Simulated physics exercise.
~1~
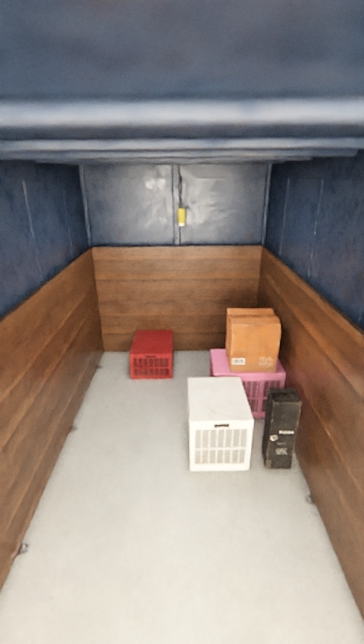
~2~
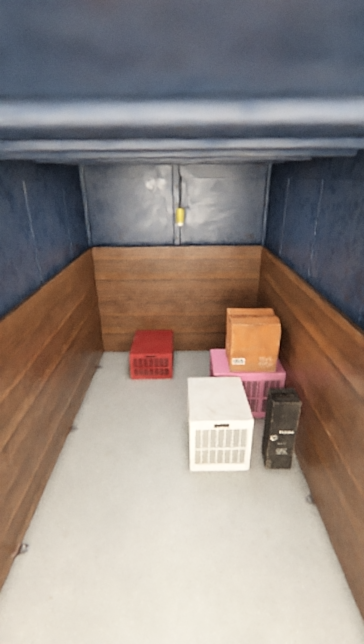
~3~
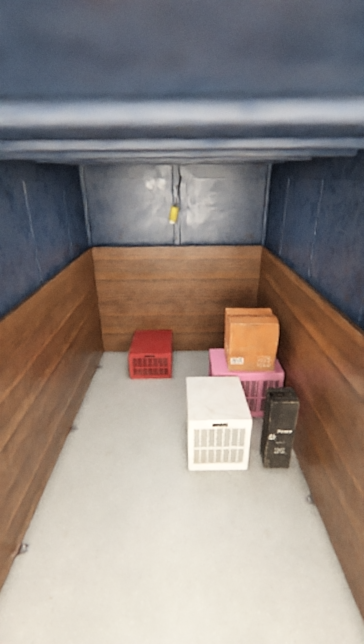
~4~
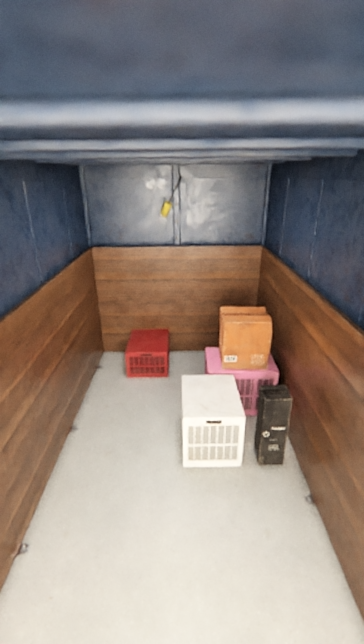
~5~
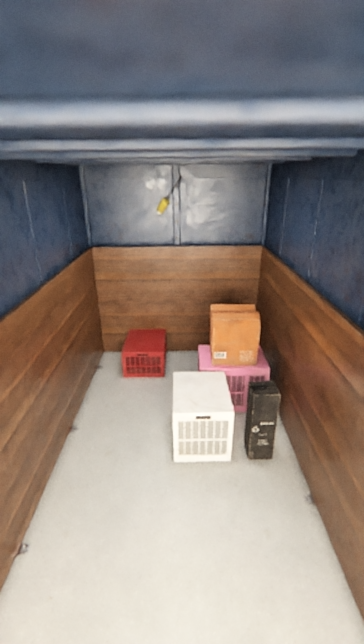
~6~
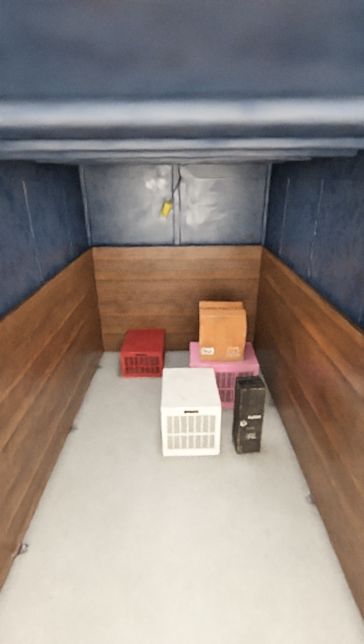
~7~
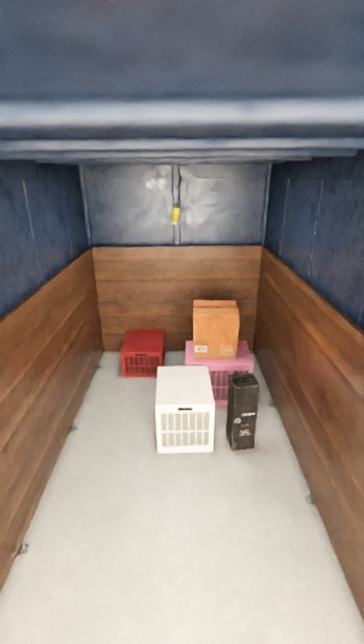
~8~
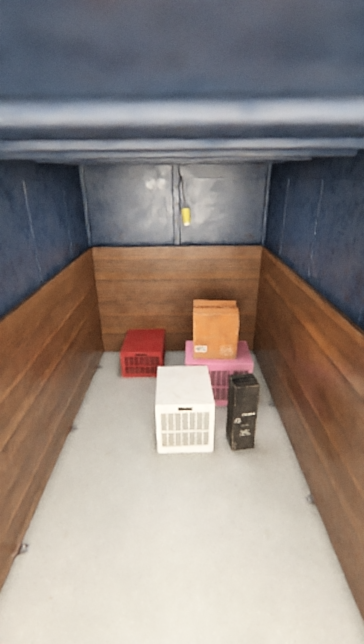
The clip shows a van's load bay with a hanging yellow lamp that swings as a white chest, black box and pink chest carrying an orange box slide left and slightly toward the front wall, then stop, still upright, while the red chest barely shifts.
